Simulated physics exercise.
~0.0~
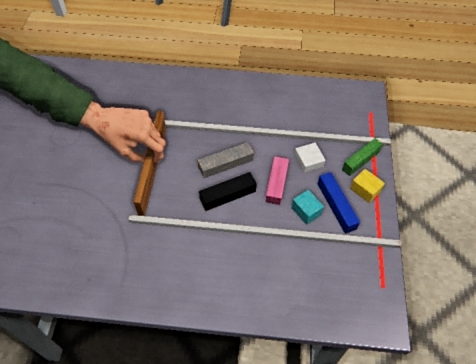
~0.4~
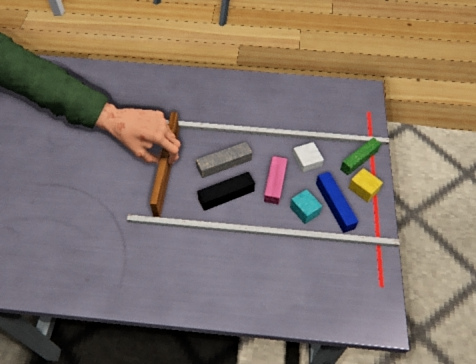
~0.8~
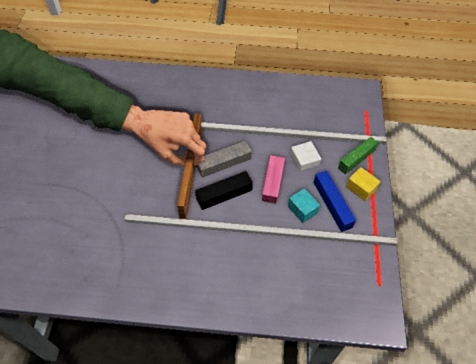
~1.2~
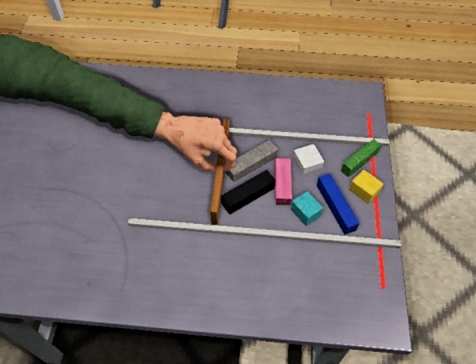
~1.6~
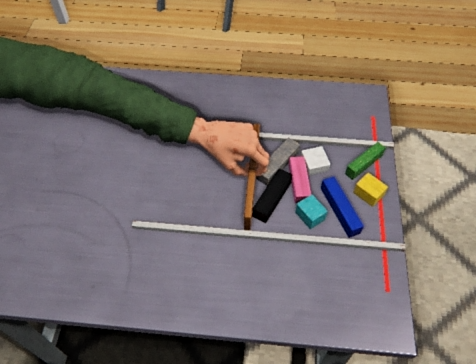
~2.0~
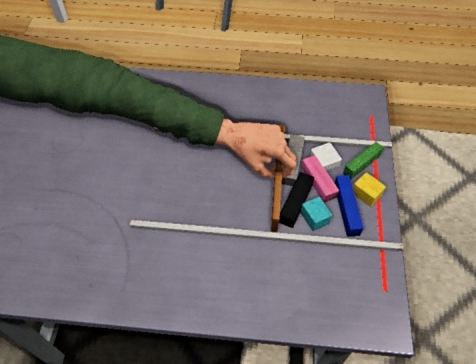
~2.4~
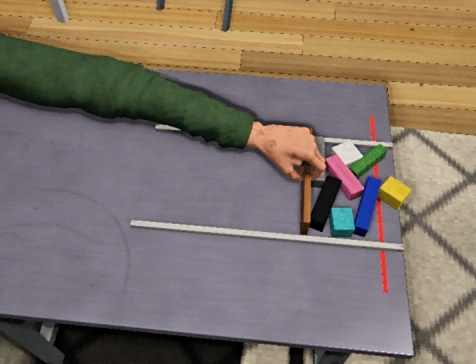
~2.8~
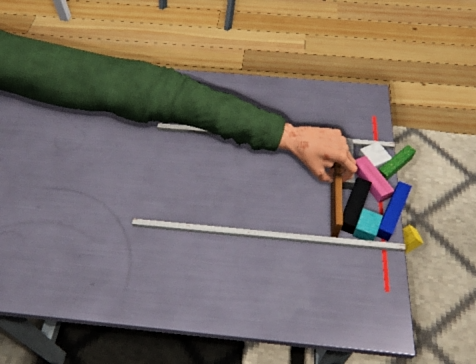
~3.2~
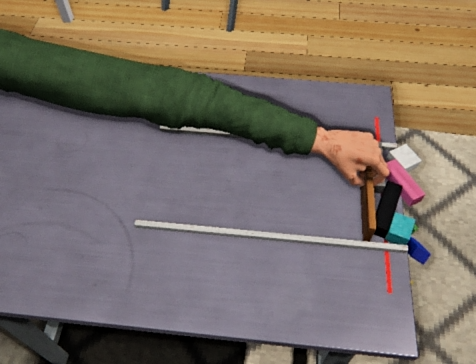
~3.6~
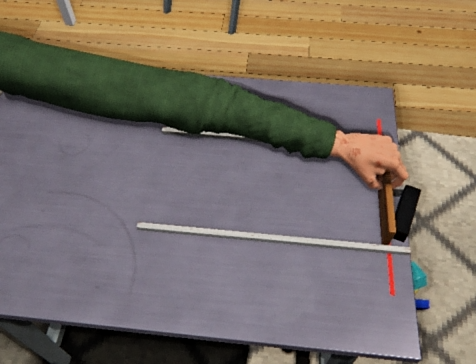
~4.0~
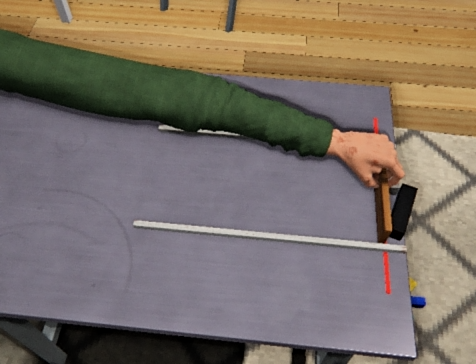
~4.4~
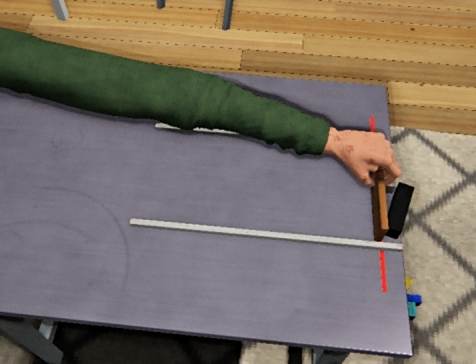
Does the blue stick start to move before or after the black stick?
The blue stick starts to move after the black stick, which the board pushes along first.
